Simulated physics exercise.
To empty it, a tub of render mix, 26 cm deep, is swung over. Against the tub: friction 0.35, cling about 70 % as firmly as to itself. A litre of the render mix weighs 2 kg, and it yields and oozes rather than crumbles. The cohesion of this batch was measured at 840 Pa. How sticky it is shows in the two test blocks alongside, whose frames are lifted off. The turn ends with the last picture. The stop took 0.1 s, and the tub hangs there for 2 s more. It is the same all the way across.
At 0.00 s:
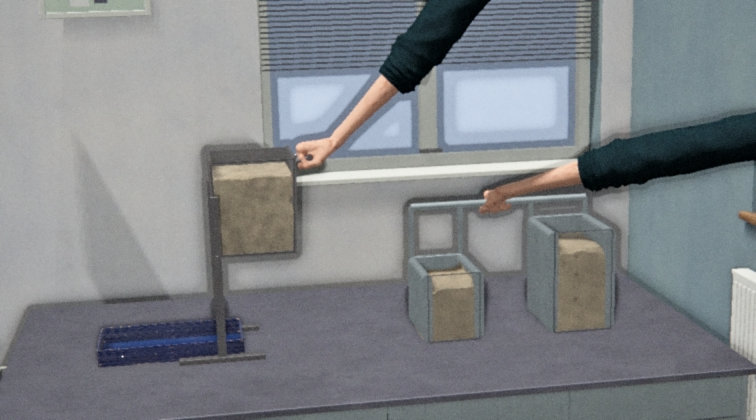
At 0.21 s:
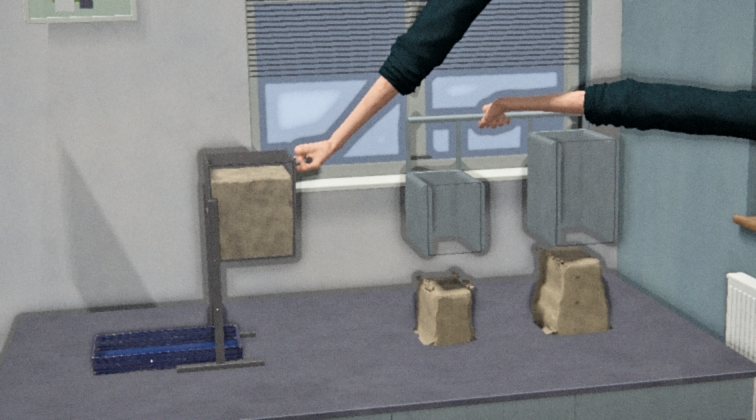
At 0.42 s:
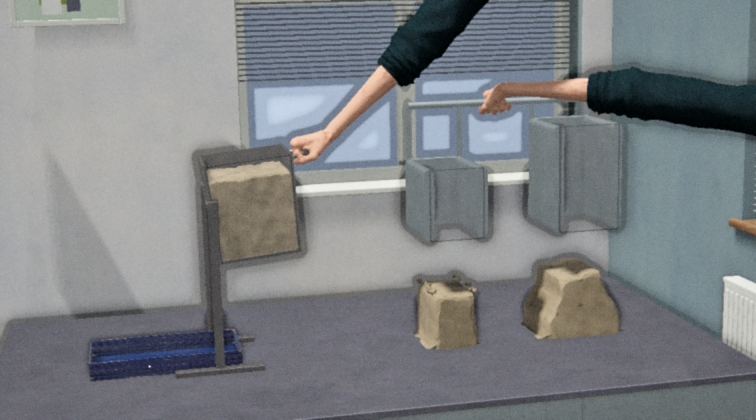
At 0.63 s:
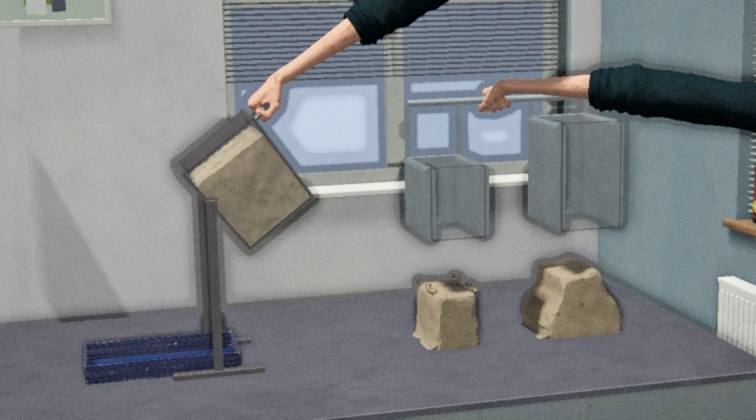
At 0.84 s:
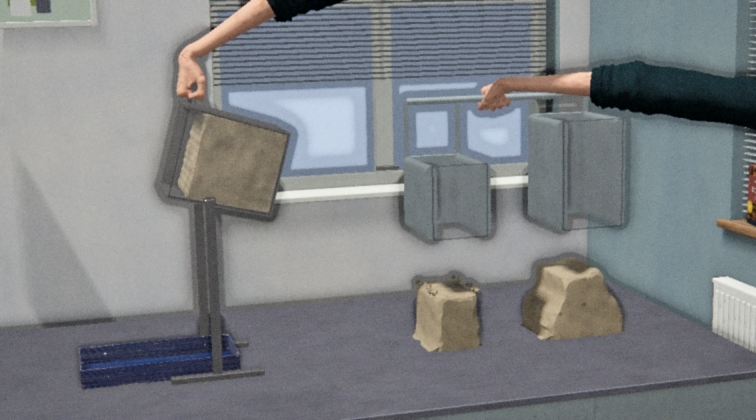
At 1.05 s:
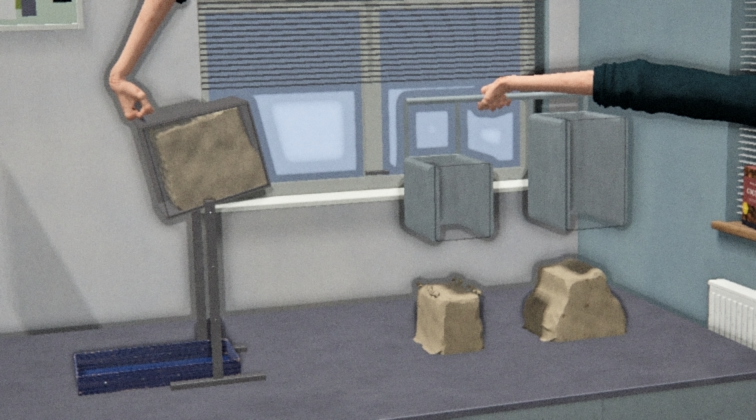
We see a hand lift two clear boxes off two tan blocks, the larger of which sags and widens, before another hand turns a stand-mounted tub of tan mix over to the left, beyond sideways.
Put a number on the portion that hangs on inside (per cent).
Expect roughly 41 %.
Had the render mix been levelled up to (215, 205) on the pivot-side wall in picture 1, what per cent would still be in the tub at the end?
In that case some 55 per cent.
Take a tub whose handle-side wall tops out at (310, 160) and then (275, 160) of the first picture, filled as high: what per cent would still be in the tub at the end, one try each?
In that order: 30 %, 75 %.
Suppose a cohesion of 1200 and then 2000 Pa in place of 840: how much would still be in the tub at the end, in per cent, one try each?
In turn about 60 %, 100 %.
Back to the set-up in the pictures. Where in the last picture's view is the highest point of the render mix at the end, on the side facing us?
At about (226, 160).
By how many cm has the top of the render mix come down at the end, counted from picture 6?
About 12 cm.
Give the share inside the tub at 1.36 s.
About 60 %.
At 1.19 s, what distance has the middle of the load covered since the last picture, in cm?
About 5 cm.
After 1.19 s, the tub is at 103 degrees and holds 89 %.
After 1.36 s, the tub is at 103 degrees and holds 61 %.
After 1.53 s, the tub is at 103 degrees and holds 45 %.
After 1.70 s, the tub is at 103 degrees and holds 41 %.
After 3.05 s, the tub is at 103 degrees and holds 41 %.
